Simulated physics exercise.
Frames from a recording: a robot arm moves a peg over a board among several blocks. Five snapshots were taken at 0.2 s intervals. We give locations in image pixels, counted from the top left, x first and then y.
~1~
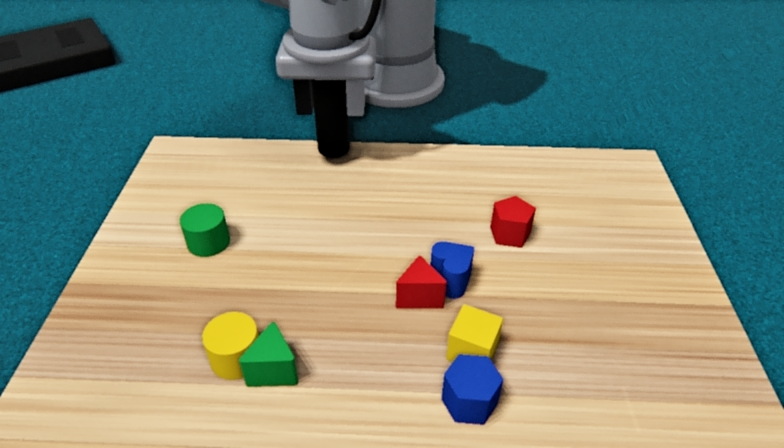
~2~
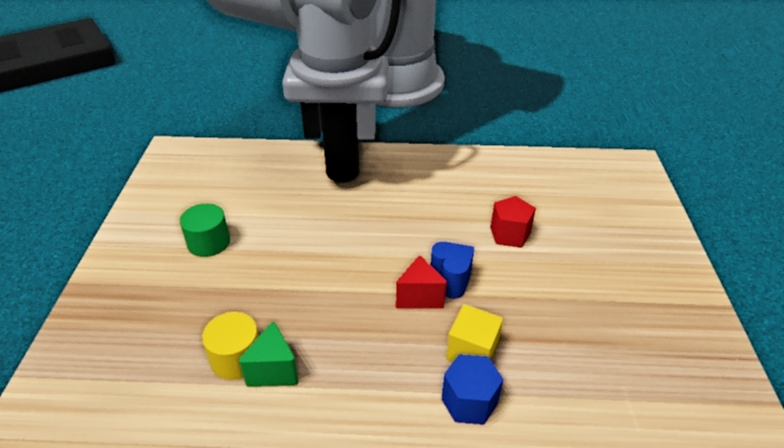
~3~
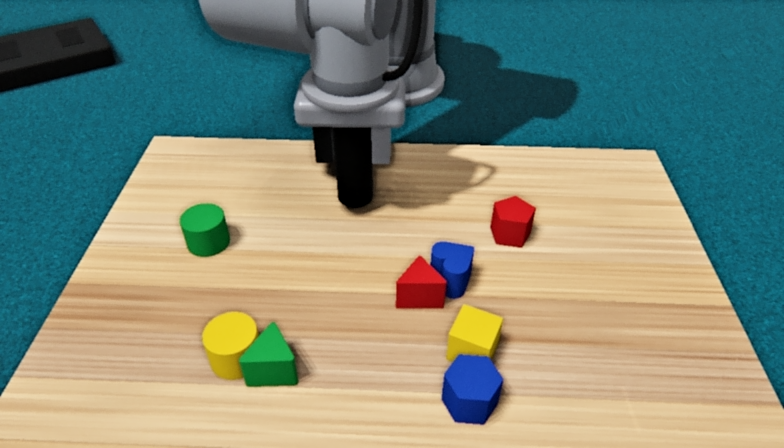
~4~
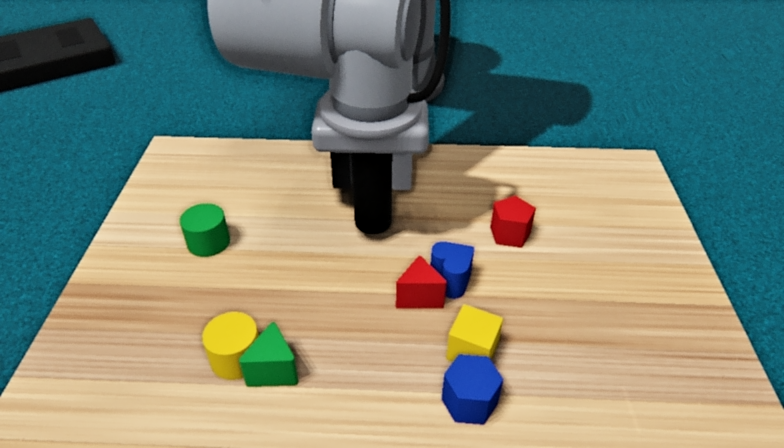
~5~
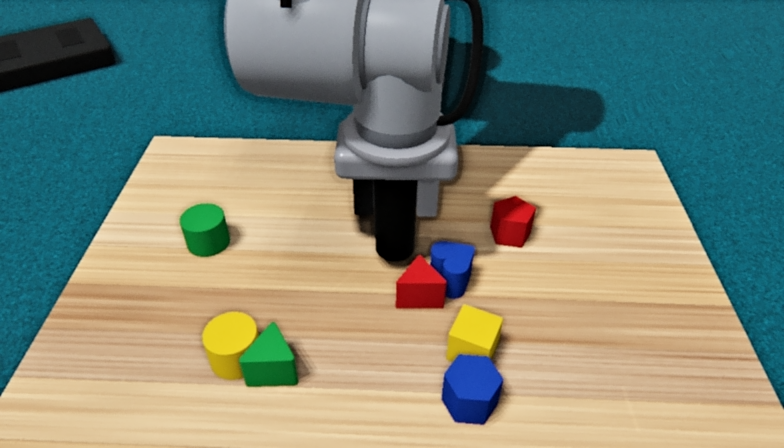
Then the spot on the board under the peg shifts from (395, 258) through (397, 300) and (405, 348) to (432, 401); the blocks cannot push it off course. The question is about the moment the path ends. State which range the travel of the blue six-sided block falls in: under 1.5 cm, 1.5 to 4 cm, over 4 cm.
Short: Under 1.5 cm.
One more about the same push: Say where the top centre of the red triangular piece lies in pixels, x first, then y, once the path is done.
The top centre is at (439, 296).
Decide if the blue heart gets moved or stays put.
It holds its position.
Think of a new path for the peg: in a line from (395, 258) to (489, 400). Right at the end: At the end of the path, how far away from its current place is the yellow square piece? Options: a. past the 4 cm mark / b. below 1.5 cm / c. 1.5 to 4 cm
The one that fits is a, past the 4 cm mark.
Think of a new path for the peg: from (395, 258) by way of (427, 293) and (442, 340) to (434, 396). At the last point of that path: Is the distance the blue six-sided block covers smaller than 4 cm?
In short: Yes.
The first path, step by step. One third of the way, peg at (397, 291); red triangular piece at (432, 289), turned 20° anticlockwise.
Two thirds of the way, peg at (405, 340); red triangular piece at (439, 296), turned 40° anticlockwise.
At the end, peg at (433, 391); red triangular piece at (439, 296), turned 40° anticlockwise; blue heart unmoved; blue six-sided block at (487, 383), turned 25° anticlockwise; yellow square piece unmoved.
